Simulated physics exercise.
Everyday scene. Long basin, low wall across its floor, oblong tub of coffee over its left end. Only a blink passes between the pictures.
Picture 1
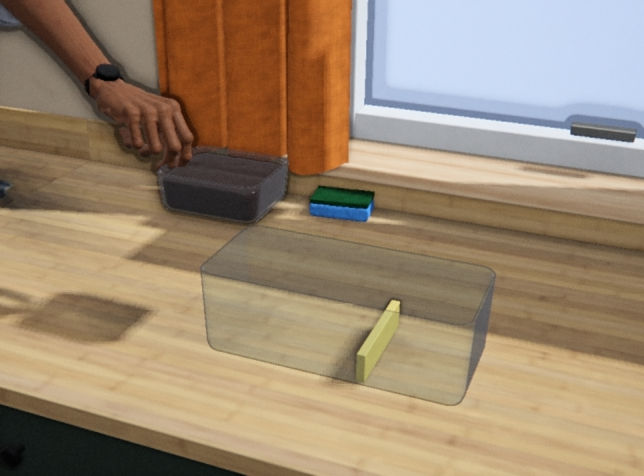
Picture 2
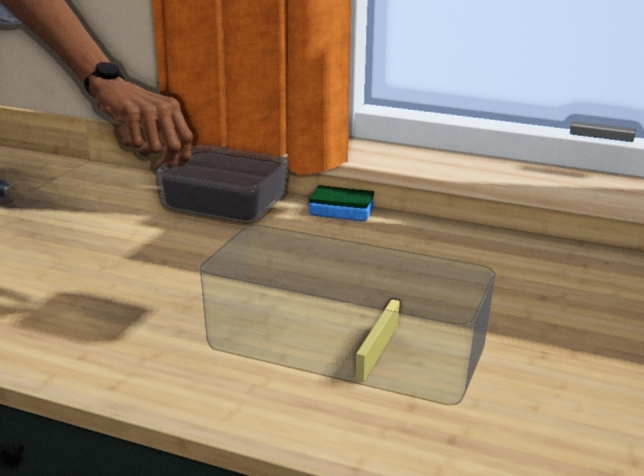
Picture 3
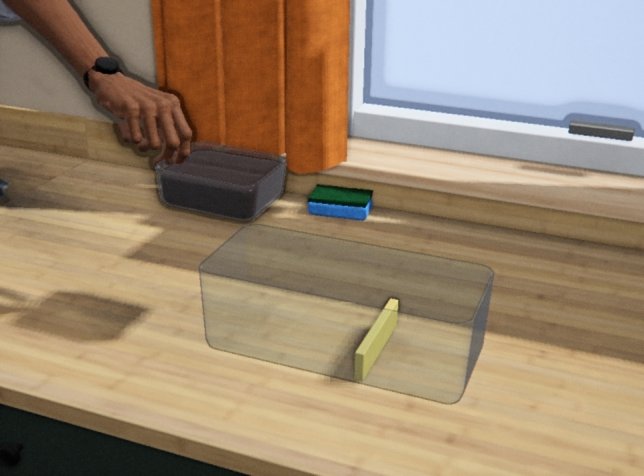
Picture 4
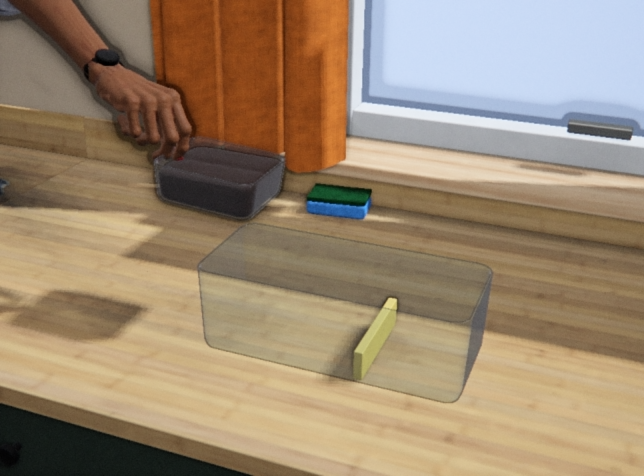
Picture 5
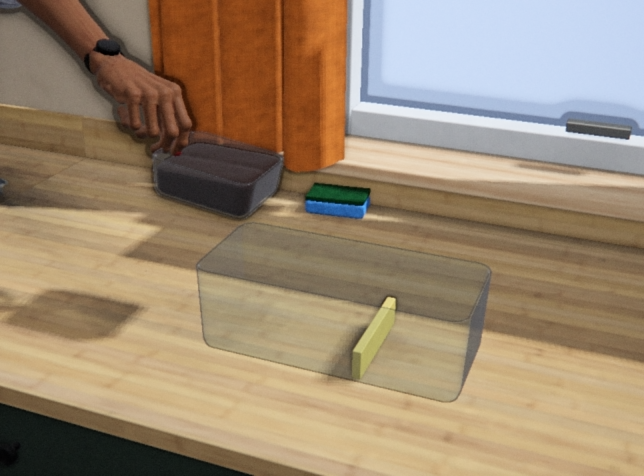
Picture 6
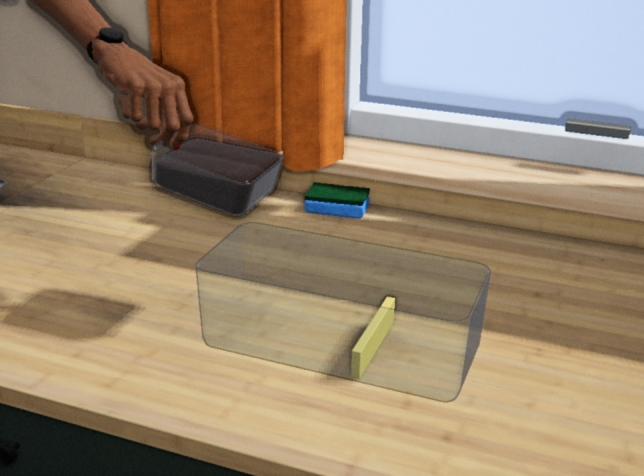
On a wooden counter by a window, a clear basin with a low yellow wall across its floor sits in front of a blue and green sponge. A hand wearing a dark wristband holds a dark oblong tub behind it, at first level, then slowly tilts it slightly.
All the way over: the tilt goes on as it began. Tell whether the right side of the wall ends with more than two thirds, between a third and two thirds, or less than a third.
The right side ends with less than a third.
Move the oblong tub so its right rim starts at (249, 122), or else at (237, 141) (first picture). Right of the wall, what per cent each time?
Start one gives some 10 %, start two some 10 %.
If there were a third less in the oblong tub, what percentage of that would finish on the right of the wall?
Close to 5 per cent, more or less.
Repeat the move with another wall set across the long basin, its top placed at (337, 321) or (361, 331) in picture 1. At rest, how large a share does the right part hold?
Roughly 70 % and 35 %.
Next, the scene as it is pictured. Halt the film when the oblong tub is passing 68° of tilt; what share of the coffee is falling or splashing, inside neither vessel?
It's close to 50 per cent.
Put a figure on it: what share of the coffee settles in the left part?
Near 90 in a hundred.
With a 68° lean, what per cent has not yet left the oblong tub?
30 per cent, roughly.
A moment on, the oblong tub is tipped part way and 32 per cent is still to pour, 21 is left of the wall and 0 right of it.
Next, the oblong tub is tipped right over and 3 per cent is still to pour, 84 is left of the wall and 5 right of it.
Then the oblong tub is tipped right over and 0 per cent is still to pour, 91 is left of the wall and 7 right of it.
Later the oblong tub is tipped right over and 0 per cent is still to pour, 90 is left of the wall and 8 right of it.
In the end 90 per cent lies left of the wall, 8 right of it and 2 outside.
